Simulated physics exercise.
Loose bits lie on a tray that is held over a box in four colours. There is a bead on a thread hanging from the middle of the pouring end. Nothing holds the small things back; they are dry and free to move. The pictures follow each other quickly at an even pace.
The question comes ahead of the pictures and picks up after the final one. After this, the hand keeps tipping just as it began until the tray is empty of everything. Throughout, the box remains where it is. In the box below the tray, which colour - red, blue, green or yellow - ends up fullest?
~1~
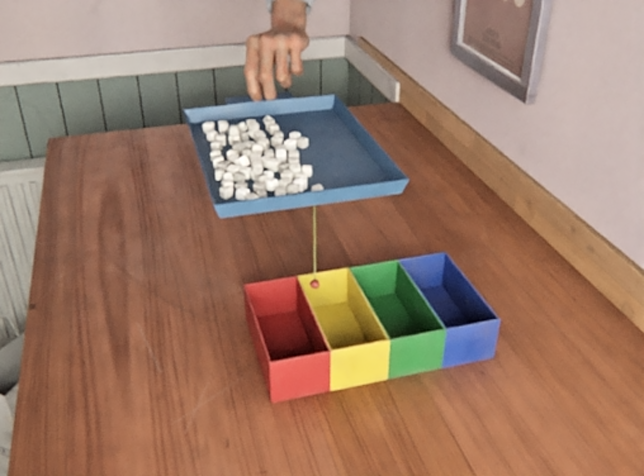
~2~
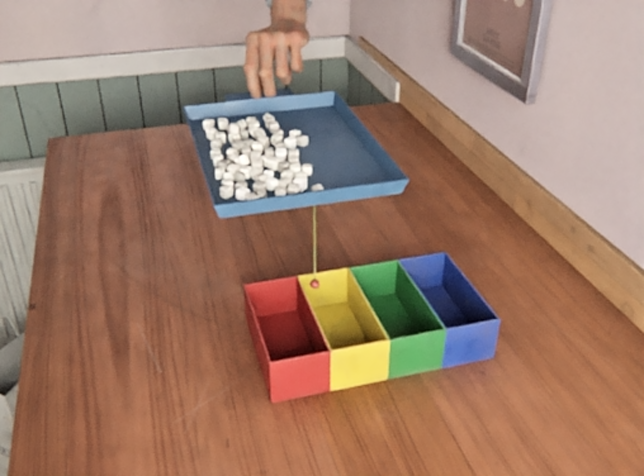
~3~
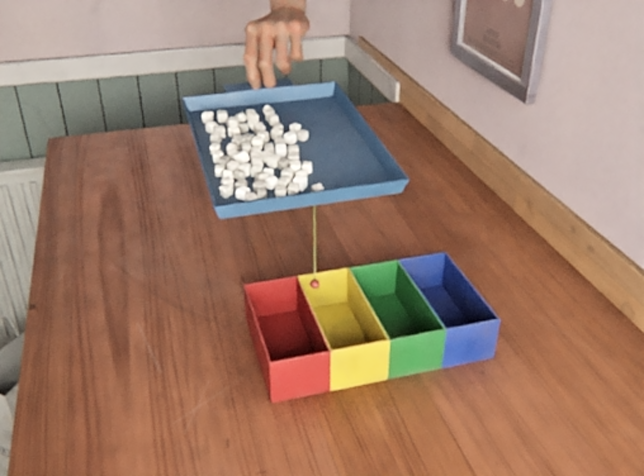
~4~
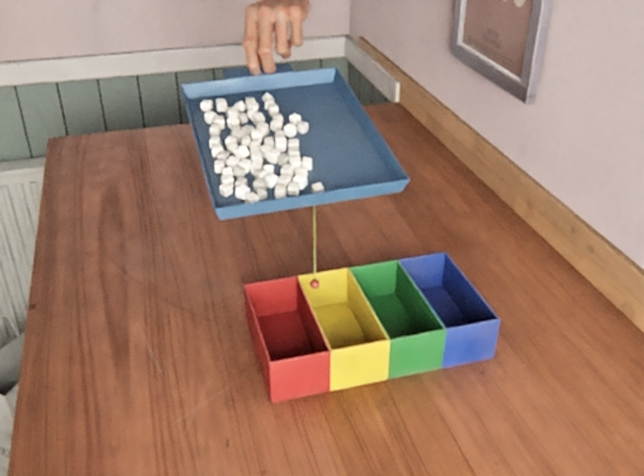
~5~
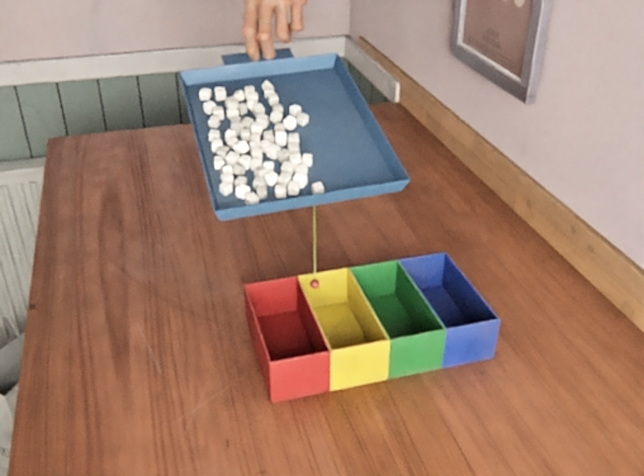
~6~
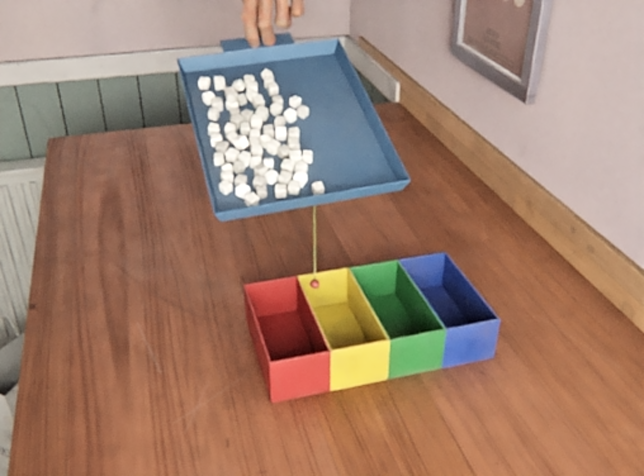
The fullest is red.
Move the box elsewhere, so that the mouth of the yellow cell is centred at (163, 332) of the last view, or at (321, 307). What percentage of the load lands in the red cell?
You'd get 0 in a hundred first and 40 in a hundred after that.
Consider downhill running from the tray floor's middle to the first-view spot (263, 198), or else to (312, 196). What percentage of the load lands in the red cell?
Lab note: Try one about 30 %, try two about 20 %.
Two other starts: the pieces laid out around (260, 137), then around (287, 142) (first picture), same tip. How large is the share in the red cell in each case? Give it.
Close to 40 and close to 30 per cent.
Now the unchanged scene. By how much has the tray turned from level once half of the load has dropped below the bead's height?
110° or so.
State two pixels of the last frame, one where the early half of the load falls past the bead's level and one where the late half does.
(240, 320), then (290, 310).
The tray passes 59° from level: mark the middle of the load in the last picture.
I'd put it at about (262, 175).
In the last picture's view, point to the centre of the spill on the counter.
The middle is around (209, 408).
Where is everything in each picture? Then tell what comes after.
The first frame shows corners of the pouring end at (219, 202) and (402, 178), level; middle of the load at (256, 158), sugar cubes; bead on its thread at (315, 284); red cell at (301, 373); yellow cell at (360, 361); green cell at (416, 350); blue cell at (471, 340).
The second frame shows corners of the pouring end at (219, 202) and (402, 178), level; middle of the load at (256, 157).
The third frame shows corners of the pouring end at (219, 203) and (402, 177), tipped barely, lowest at the left corner; middle of the load at (256, 153).
The fourth frame shows corners of the pouring end at (219, 205) and (403, 177), tipped a little, lowest at the left corner; middle of the load at (255, 147).
The fifth frame shows corners of the pouring end at (219, 207) and (403, 177), tipped a little, lowest at the left corner; middle of the load at (255, 141).
The sixth frame shows corners of the pouring end at (219, 209) and (404, 177), tipped clearly, lowest at the left corner; middle of the load at (255, 135); red cell at (301, 373); yellow cell at (360, 361); green cell at (416, 350); blue cell at (471, 340).
Soon after the last picture, tray tipped steeply; nearly all on the tray; a stray few falling or outside the box.
A little later, tray tipped right over; most on the tray; a small part in the red cell; a stray few in the green cell; a small part falling or outside the box.
Later still, tray tipped past a quarter turn; about a third in the red cell; a small part in the yellow cell; a small part in the green cell; about half falling or outside the box.
At rest, tray tipped past a quarter turn; about a third in the red cell; a small part in the yellow cell; a small part in the green cell; none in the blue cell; about half outside the box.
